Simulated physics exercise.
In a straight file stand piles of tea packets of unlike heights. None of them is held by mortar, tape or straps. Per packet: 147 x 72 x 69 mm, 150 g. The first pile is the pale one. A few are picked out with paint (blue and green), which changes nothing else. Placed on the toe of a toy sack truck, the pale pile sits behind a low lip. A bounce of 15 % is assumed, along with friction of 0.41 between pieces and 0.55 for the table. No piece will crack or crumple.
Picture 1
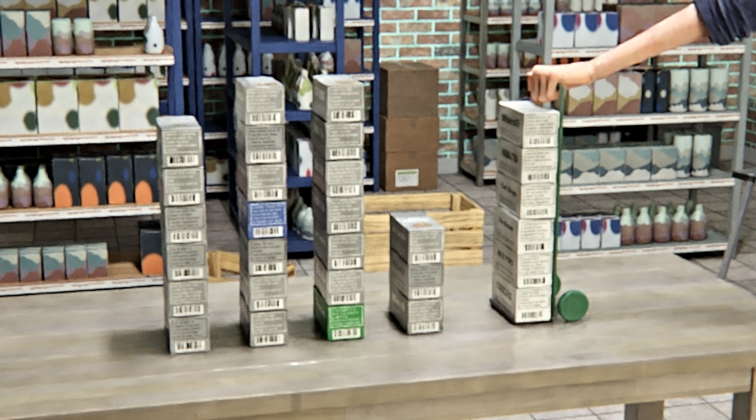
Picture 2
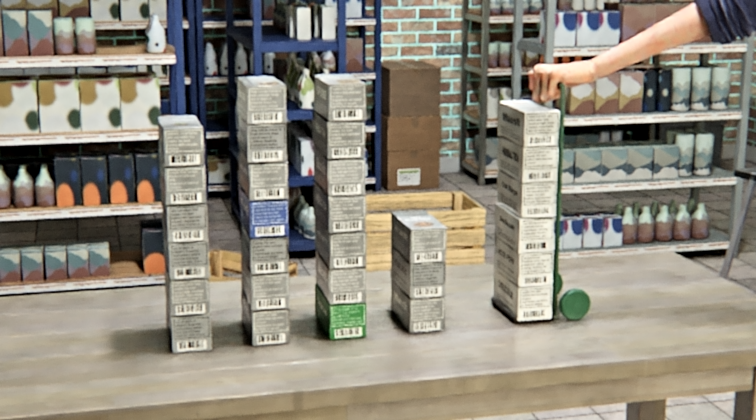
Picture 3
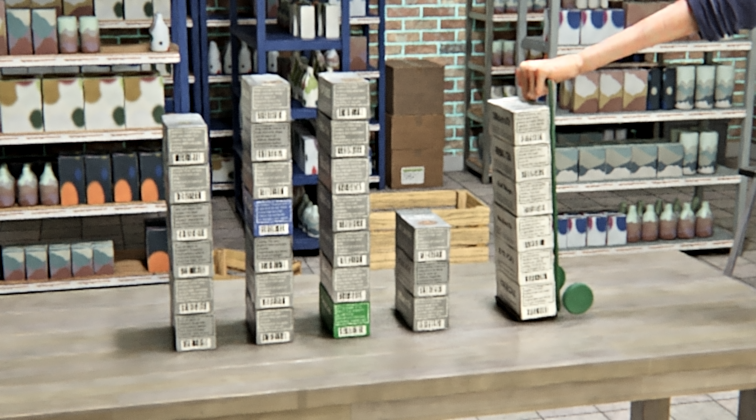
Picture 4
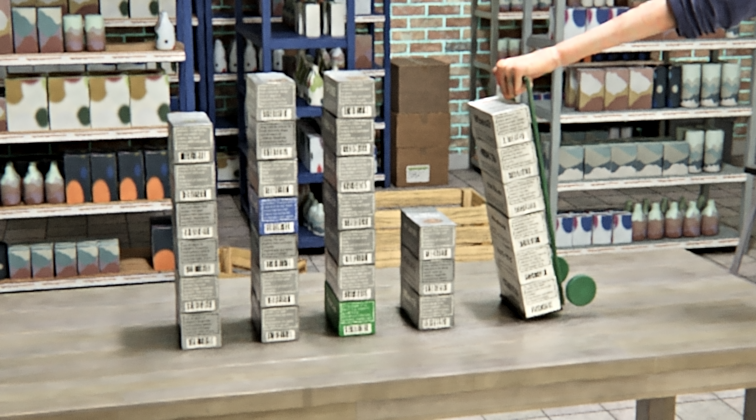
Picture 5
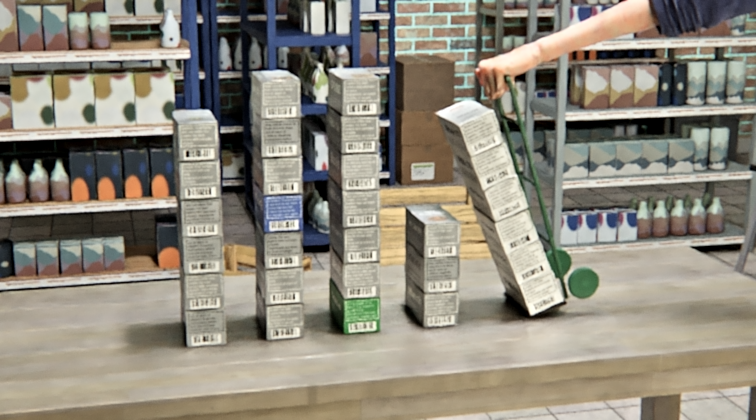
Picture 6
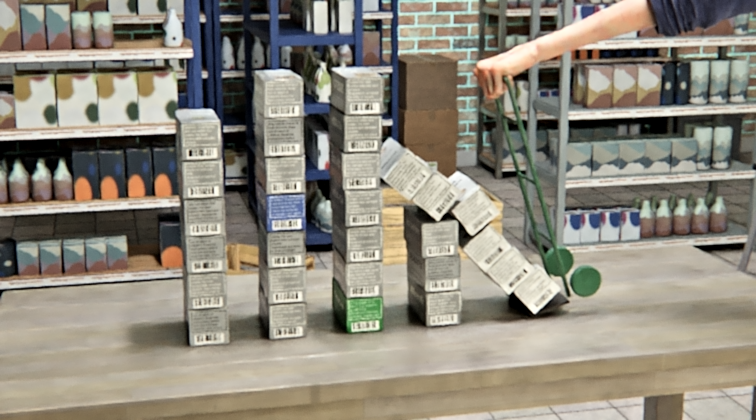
To begin with, a hand grips a green toy sack truck holding a tall pale pile of packets at the right of a row of stacks. The hand tilts the truck leftward, and the pile leans further, then bends apart, its upper packets slumping left over the shortest stack.
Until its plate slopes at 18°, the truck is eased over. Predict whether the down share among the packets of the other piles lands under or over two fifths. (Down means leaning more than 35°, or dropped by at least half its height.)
Prediction: Over two fifths.
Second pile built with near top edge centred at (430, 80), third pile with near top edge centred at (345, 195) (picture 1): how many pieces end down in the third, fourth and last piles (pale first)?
You'd get third 3, fourth 7 and last 5.
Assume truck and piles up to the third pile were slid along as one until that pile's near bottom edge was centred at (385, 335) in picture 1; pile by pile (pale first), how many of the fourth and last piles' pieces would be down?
In that case fourth pile 7 and last pile 5.
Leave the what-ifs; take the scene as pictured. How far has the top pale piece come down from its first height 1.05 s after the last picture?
14 cm.
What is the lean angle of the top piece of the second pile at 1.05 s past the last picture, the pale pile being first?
The top piece is some 60 degrees from upright.
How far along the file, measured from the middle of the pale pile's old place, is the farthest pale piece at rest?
About 48 cm along.
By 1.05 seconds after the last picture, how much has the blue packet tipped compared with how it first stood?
About 20°.
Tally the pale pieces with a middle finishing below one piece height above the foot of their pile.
2.
Then, 1.05 s later than the last frame, 6 of the pale pile down; 2 of the 23 other packets down; green packet tilted 30°; blue packet tilted 20°.
Then, 1.55 s later than the last frame, 6 of the pale pile down; 22 of the 23 other packets down; blue packet on its side; green packet tilted 42°.
When it is over, 6 of the pale pile down; 22 of the 23 other packets down; blue packet on its side; green packet tilted 42°. That is 96 per cent. In pixels of the last frame, middles, blue packet near (84, 285), green packet near (343, 297).
